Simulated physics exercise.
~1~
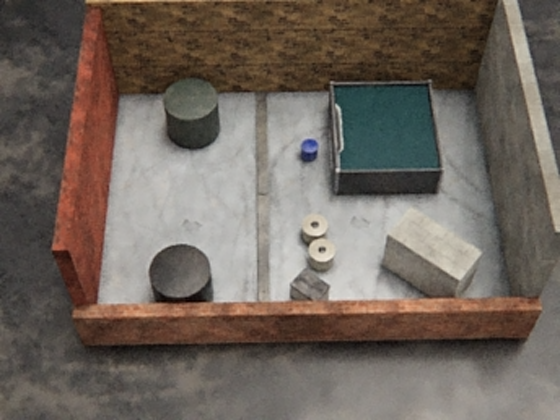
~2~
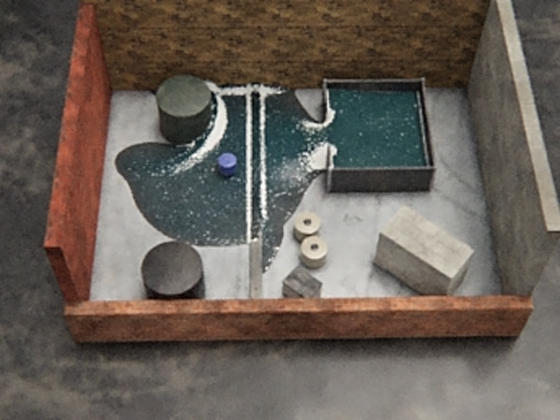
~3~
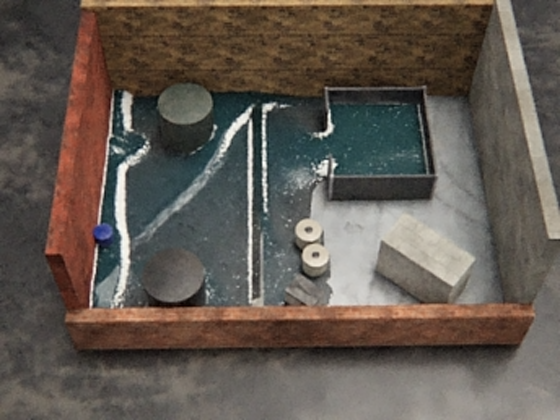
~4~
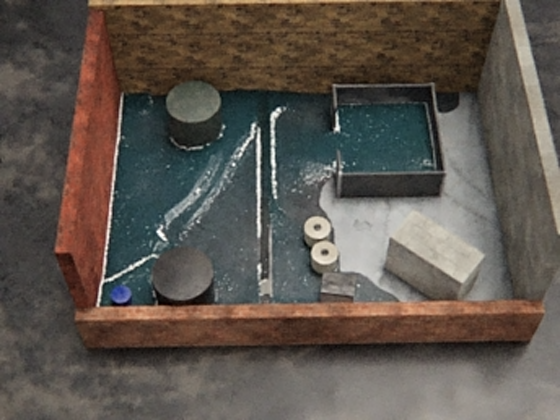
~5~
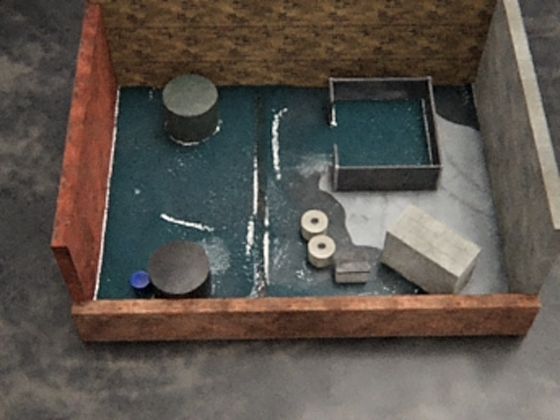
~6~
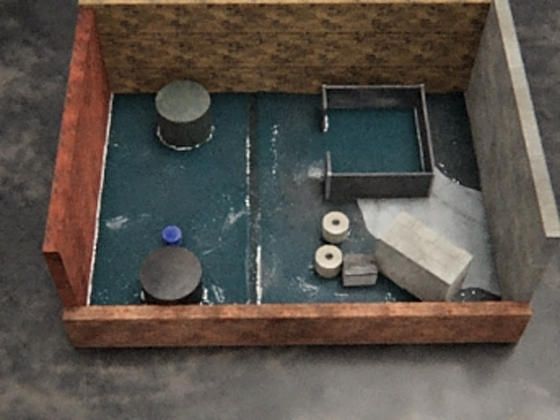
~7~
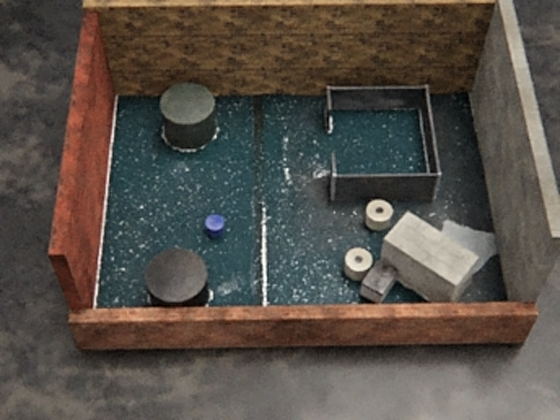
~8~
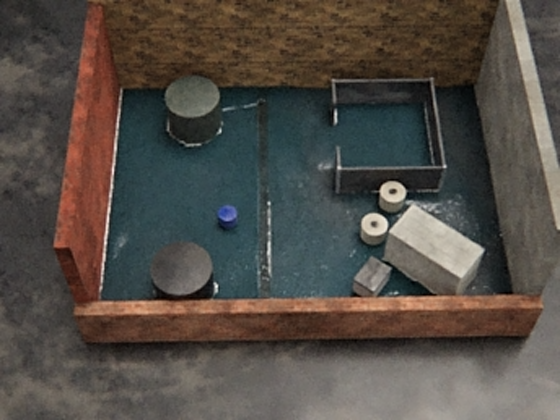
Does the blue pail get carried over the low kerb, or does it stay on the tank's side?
It gets carried over the low kerb. The rush of water sweeps it left across the yard, and it is still floating on the far side of the kerb at the end.
Walled yard flooding as a tank bursts, water sweeping a blue pail left over a kerb before it floats partway back.
